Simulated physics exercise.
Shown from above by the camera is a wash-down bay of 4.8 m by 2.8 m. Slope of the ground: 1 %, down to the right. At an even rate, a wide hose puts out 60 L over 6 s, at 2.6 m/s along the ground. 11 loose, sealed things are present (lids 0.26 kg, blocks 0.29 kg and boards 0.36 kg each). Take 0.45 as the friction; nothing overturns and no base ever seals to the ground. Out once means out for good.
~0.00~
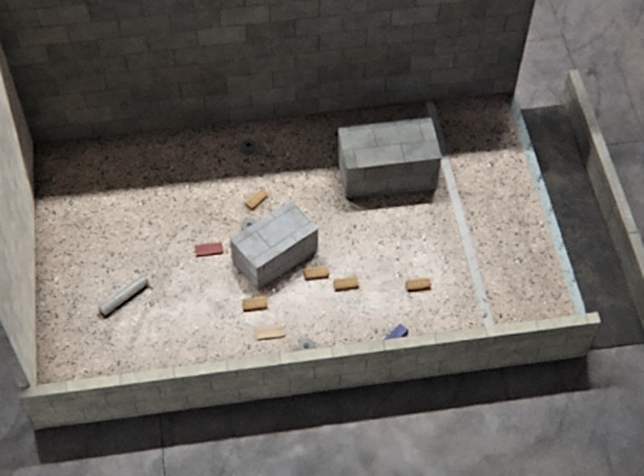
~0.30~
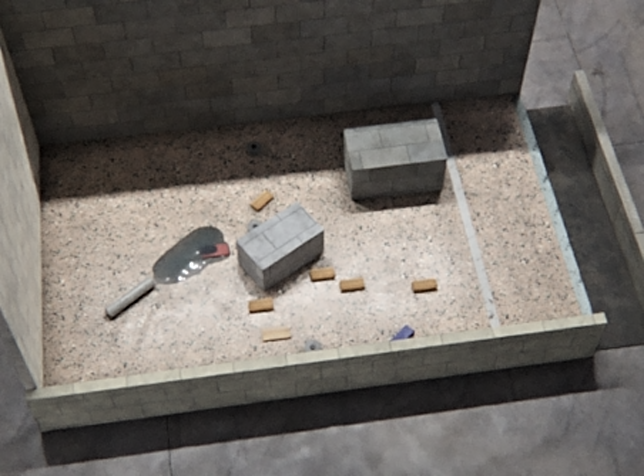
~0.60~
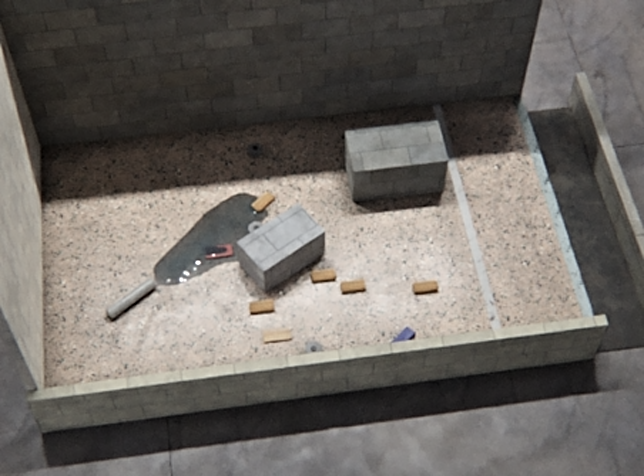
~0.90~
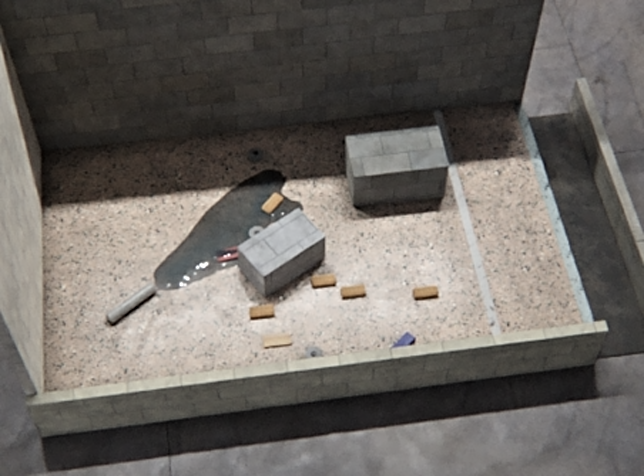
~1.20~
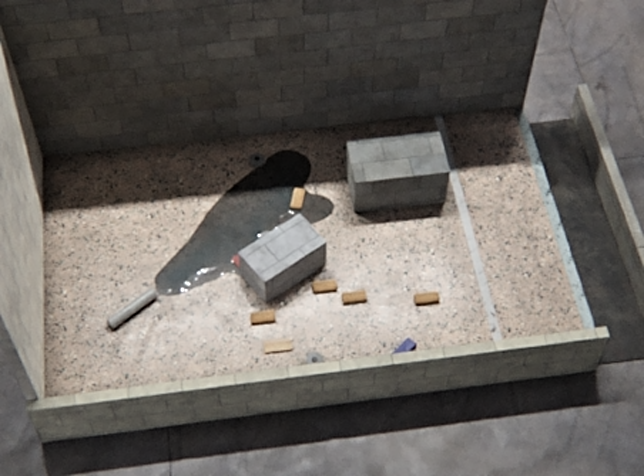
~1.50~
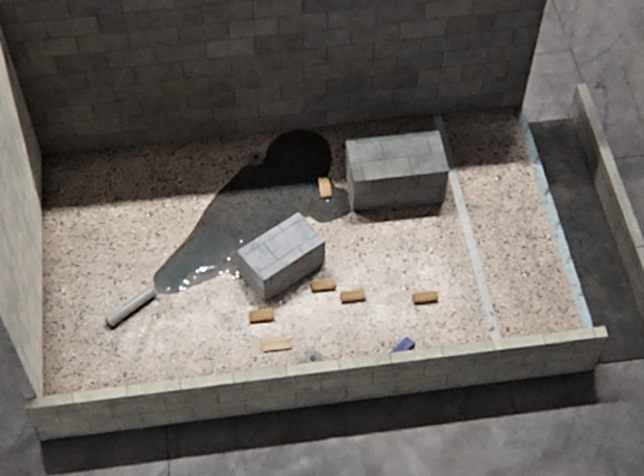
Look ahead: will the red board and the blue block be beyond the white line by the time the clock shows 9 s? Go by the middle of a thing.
Red board: Not over. Blue block: Not over.
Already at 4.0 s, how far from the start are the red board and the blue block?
100 and 0 cm, roughly.
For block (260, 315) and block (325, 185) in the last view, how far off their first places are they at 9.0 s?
First named - 0 cm; second named - gone out.
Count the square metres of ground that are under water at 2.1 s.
Around 2.0 m2 of it.
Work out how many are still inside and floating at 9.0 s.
0 at that moment.
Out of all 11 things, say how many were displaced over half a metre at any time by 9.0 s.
The tally stands at 3.
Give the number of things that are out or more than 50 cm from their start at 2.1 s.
The count is 3.
After 2.1 s the red board is near (278, 237), 0.6 m from its start, afloat; the blue block is near (403, 347), 0.0 m from its start, aground; 0 of 11 are over the mark; 2 afloat.
After 4.0 s the red board is near (307, 226), 0.9 m from its start, aground; the blue block is near (403, 347), 0.0 m from its start, aground; 0 of 11 are over the mark; 0 afloat.
After 6.3 s the red board is near (307, 226), 0.9 m from its start, aground; the blue block is near (403, 347), 0.0 m from its start, aground; 1 of 11 are over the mark; 1 afloat.
After 9.0 s the red board is near (307, 226), 0.9 m from its start, aground; the blue block is near (403, 347), 0.0 m from its start, aground; 1 of 11 are over the mark; 0 afloat.
